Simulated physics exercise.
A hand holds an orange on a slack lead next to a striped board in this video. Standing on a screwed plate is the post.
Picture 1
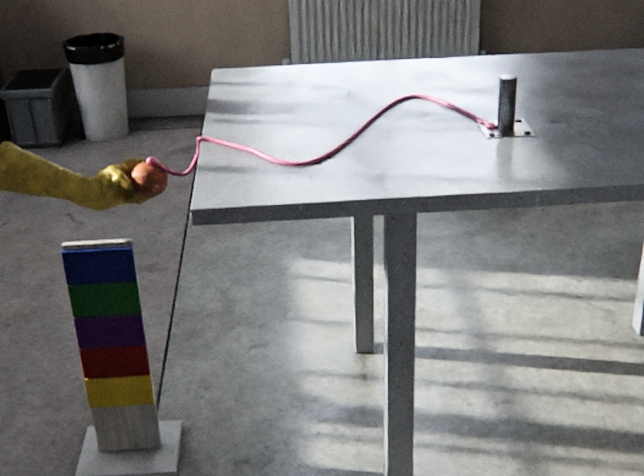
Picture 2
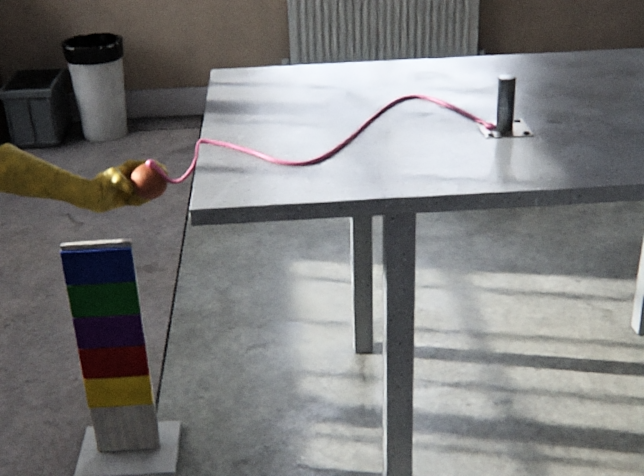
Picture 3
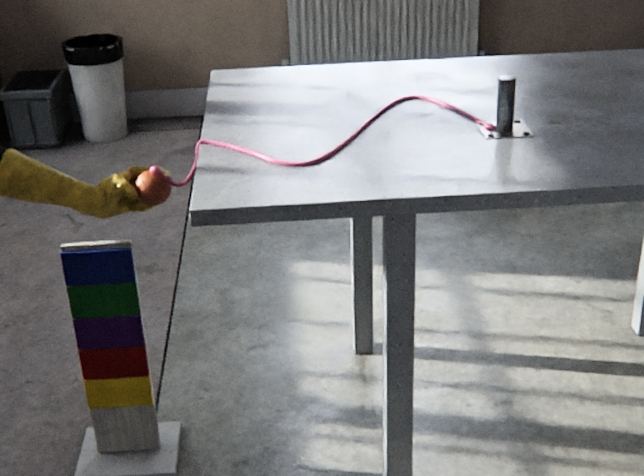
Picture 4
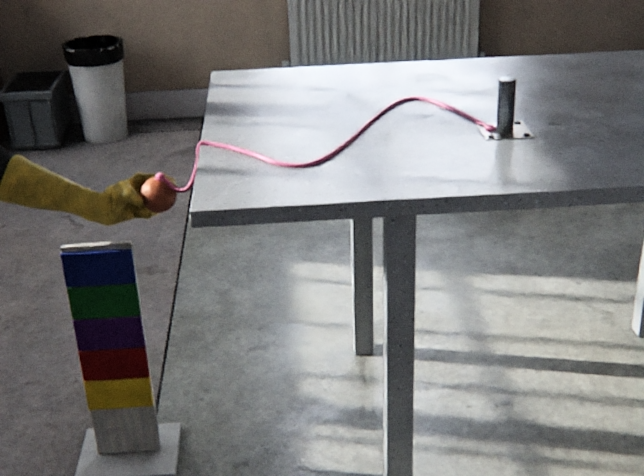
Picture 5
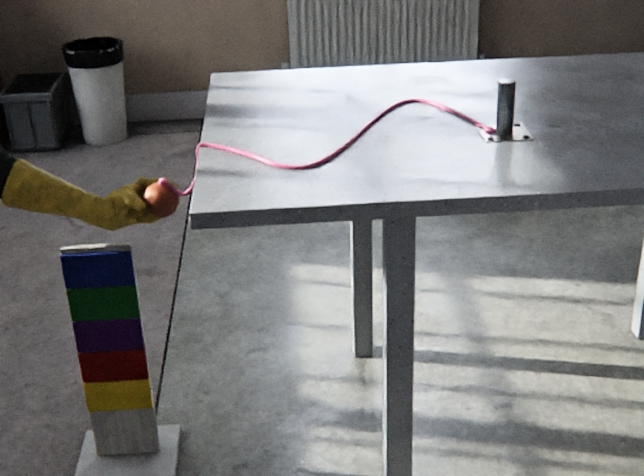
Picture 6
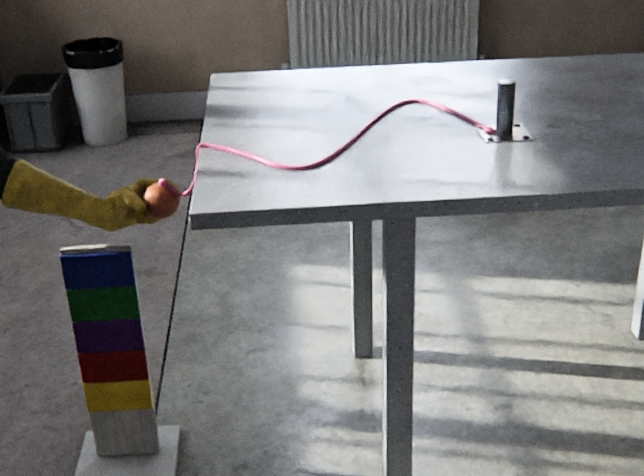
An orange ball, held in a yellow-gloved hand at the left edge of a grey table, moves slightly down and to the right, then stays nearly still. A pink cord runs from it across the tabletop to an upright post, barely changing shape, above a motionless colour-banded block.
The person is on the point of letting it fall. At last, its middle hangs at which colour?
At yellow.
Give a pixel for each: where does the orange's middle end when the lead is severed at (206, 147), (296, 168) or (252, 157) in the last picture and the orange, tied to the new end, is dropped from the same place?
Estimated positions in order: (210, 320); (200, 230); (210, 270).
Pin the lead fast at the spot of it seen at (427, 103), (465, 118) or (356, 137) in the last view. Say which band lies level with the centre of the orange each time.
Purple, red, green.
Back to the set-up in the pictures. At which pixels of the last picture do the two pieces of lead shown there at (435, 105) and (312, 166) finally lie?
(386, 132) and (206, 185), approximately.
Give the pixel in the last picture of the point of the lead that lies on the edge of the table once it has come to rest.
Pixel (343, 148).
Soon after, orange near (194, 389); level with yellow.
After that, orange near (257, 364); level with yellow.
And then, orange near (205, 379); level with yellow.
In the end, orange near (234, 374); level with yellow. The yellow one.
